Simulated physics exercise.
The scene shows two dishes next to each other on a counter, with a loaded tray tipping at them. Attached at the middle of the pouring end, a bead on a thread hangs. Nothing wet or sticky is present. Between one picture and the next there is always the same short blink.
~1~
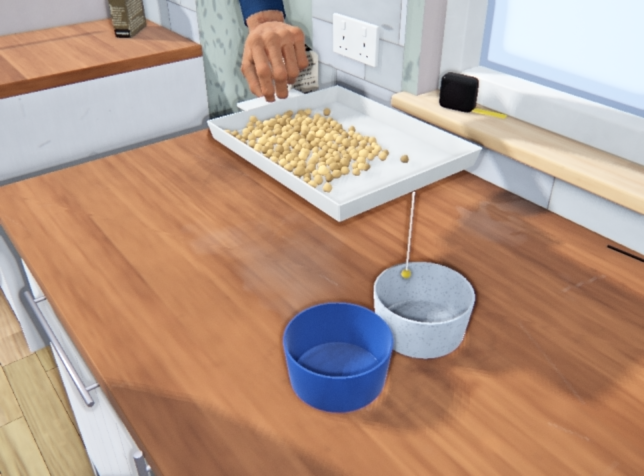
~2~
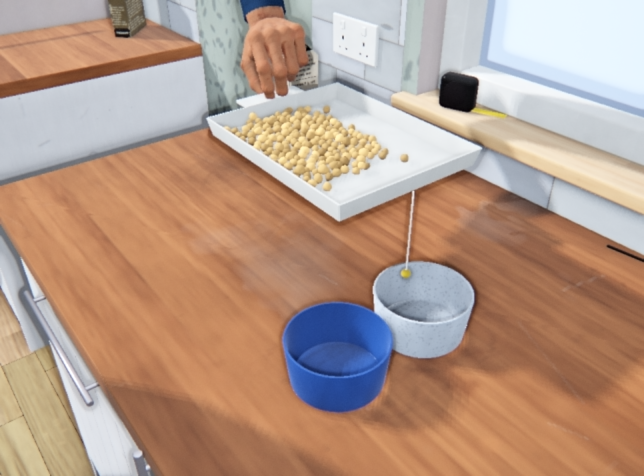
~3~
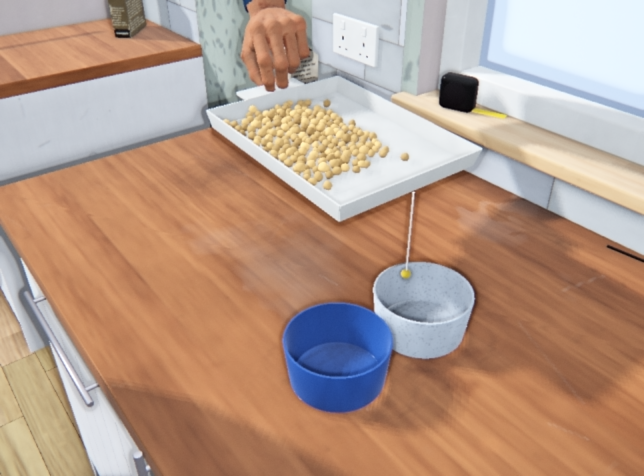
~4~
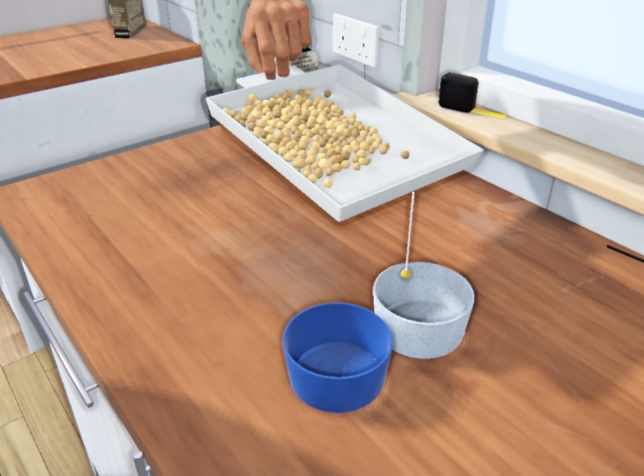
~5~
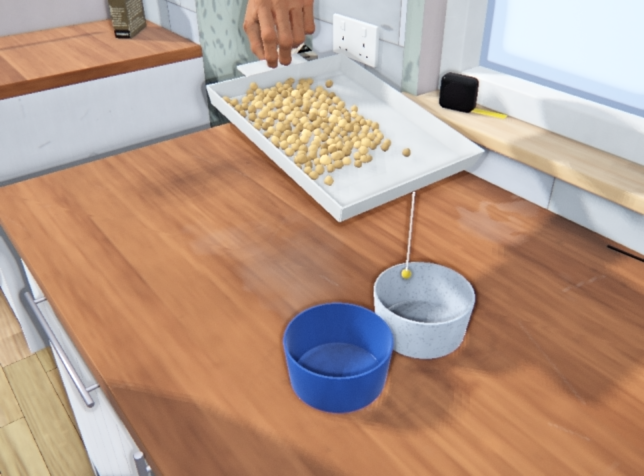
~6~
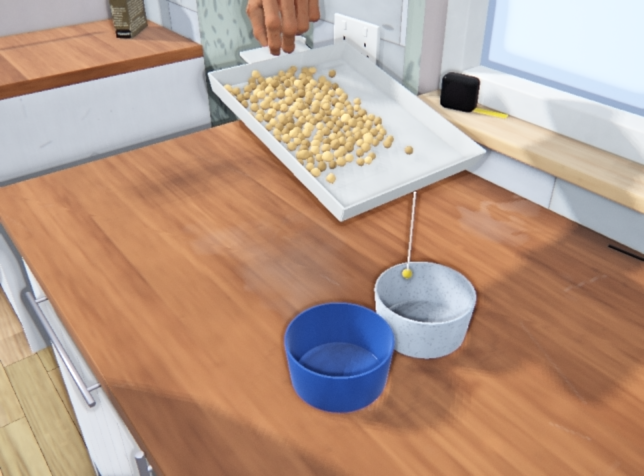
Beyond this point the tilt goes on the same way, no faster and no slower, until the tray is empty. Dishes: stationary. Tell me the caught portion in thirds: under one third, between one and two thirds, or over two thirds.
It comes to between one and two thirds.
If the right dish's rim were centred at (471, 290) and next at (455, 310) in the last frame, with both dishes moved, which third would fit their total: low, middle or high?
Try 1 - more than two thirds; try 2 - beyond two thirds.
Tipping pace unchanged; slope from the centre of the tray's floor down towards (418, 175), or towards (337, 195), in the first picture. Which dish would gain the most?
The rightmost dish, then the leftmost dish.
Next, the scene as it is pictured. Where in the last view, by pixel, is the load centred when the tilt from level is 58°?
The load is centred near (396, 163).
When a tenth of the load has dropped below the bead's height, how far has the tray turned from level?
That happens at around 110°.
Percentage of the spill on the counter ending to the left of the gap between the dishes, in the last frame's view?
Some 0 %.
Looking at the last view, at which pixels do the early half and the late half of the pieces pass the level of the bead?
Early-half point (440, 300); late-half point (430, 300).
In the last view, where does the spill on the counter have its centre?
At about (478, 378).
Soon after the last picture, tray tipped steeply; nearly all on the tray; a stray few in the air.
A little later, tray tipped right over; nearly all on the tray; a stray few in the left dish; a stray few in the right dish; a stray few outside both; a stray few in the air.
Later still, tray tipped past a quarter turn; a small part in the left dish; about a third in the right dish; about half outside both.
At rest, tray tipped past a quarter turn; a small part in the left dish; about a third in the right dish; about half outside both.
